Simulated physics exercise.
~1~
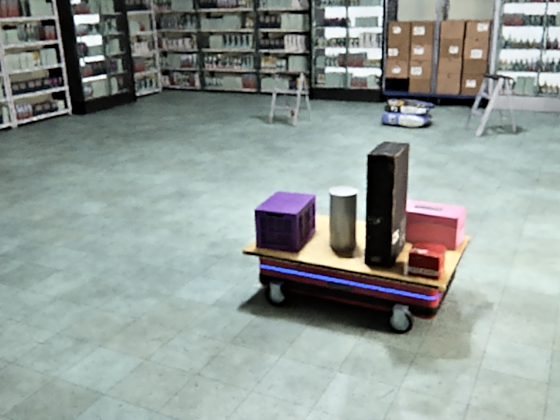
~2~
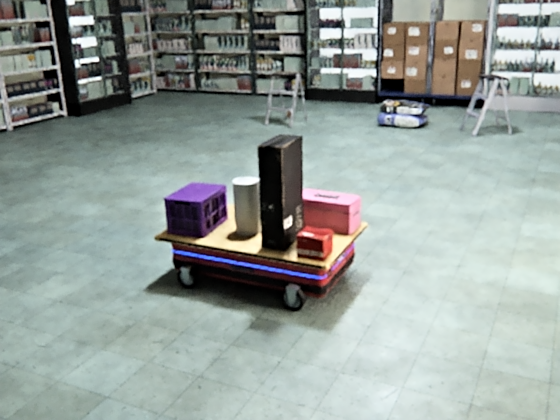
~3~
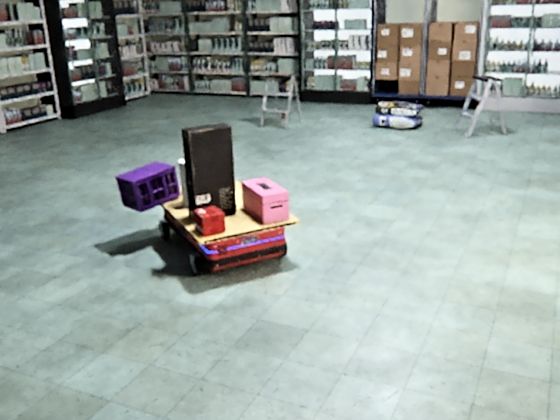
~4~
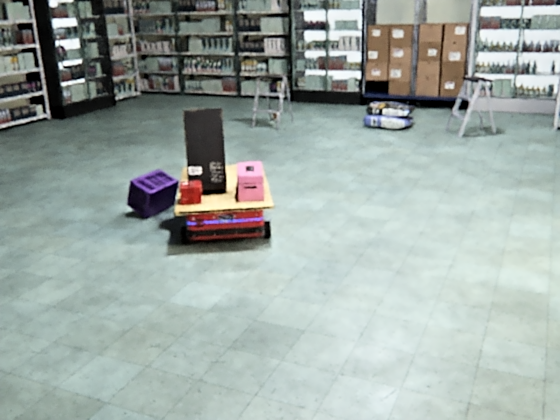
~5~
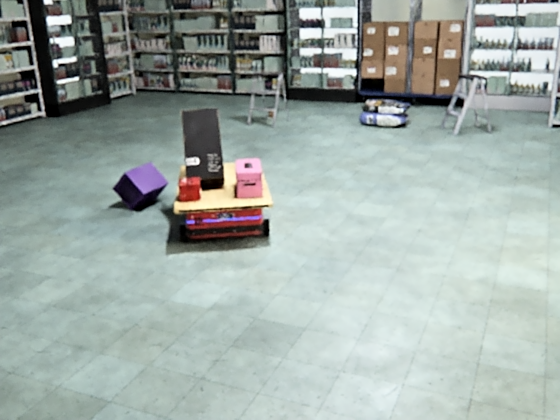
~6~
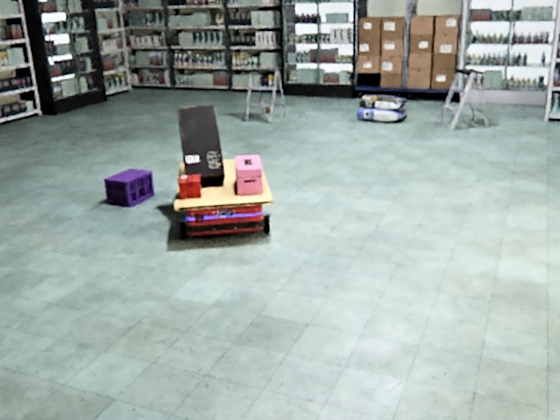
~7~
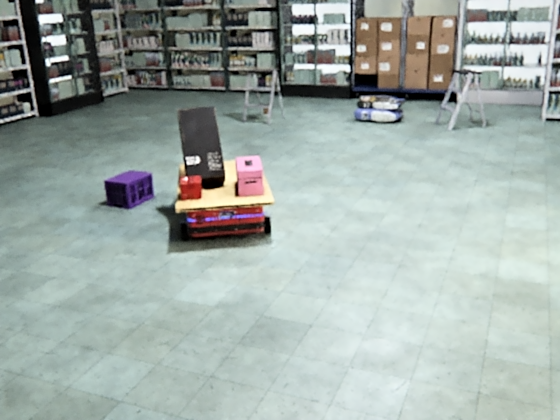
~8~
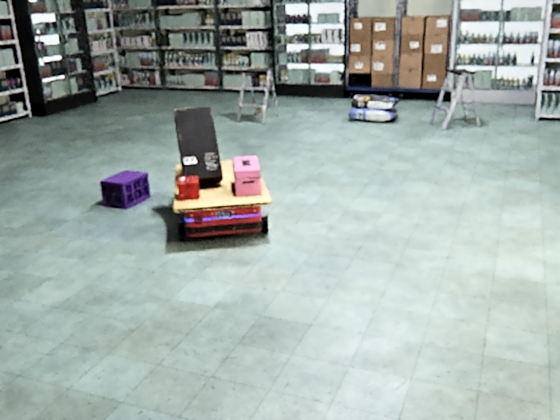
A flat cart with a bare wooden deck rolls leftward across a tiled floor in front of stocked shelves, carrying a purple crate, a white canister, a tall black box, a pink toolbox and a small red parcel. As it swings through a turn and moves farther away, the purple crate slides off the left side. The cart comes to a stop while the black box starts to lean and the crate tumbles over on the floor. The crate settles to the left of the cart, and the black box stays tilted on the deck beside the red parcel and pink toolbox, both still upright.
